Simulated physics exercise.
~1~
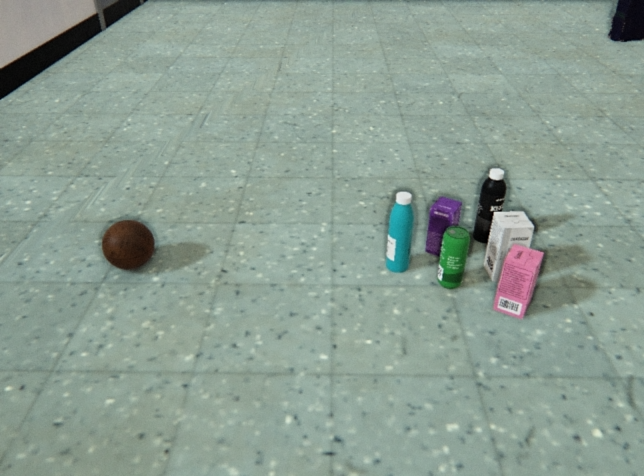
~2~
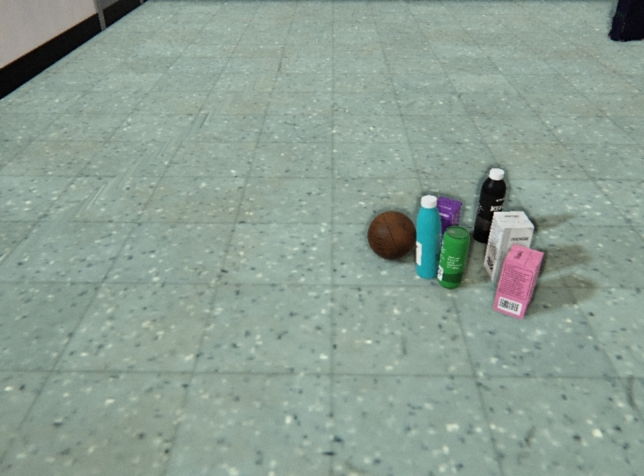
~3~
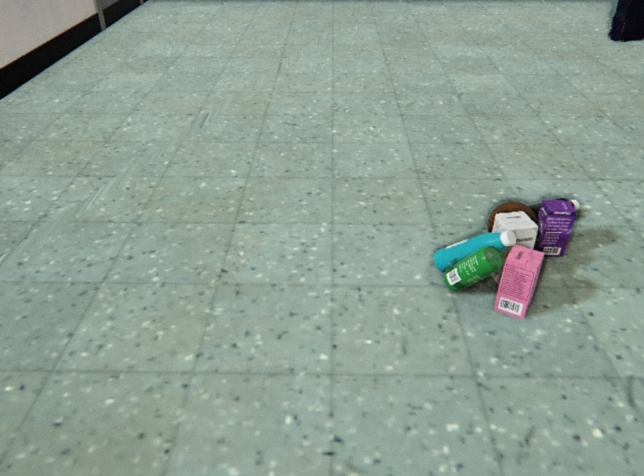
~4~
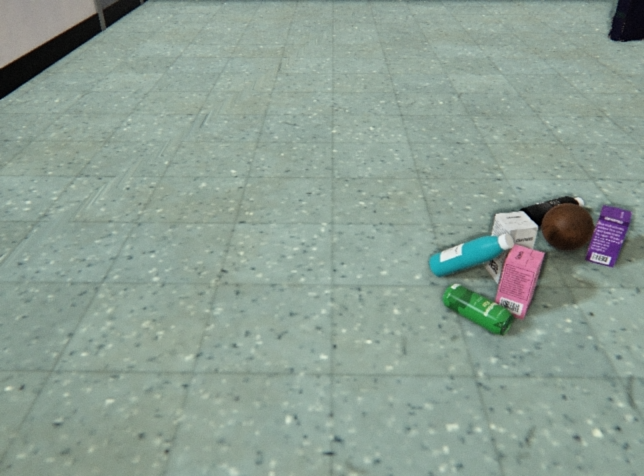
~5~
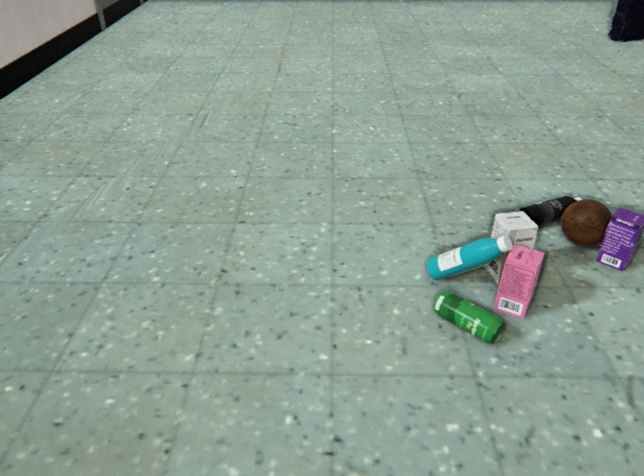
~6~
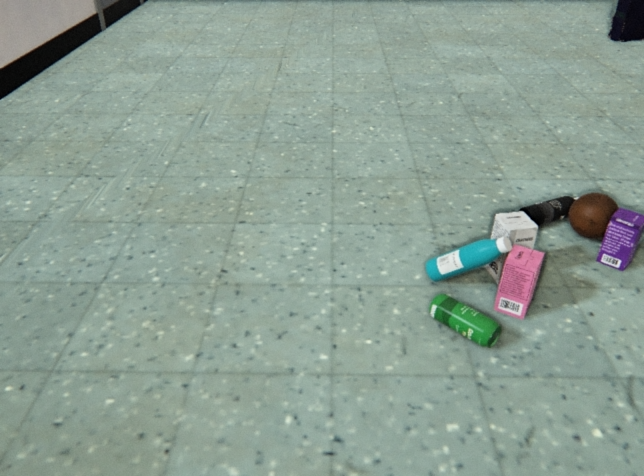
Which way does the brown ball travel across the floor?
The brown ball moves to the right, going from the open floor at the left into the group of bottles and cartons.
On a pale green speckled floor, seen from above by a still camera, a brown ball sits at the left, while a turquoise bottle, a purple carton, a green can, a black bottle, a white carton and a pink carton stand grouped at the right. The ball moves right into the group and the turquoise bottle shifts. The turquoise bottle and green can tip, the black bottle goes down and the purple carton is pushed right, still upright. The ball ends at the right beside the purple carton, with both bottles and the can lying over and the white and pink cartons still in place.
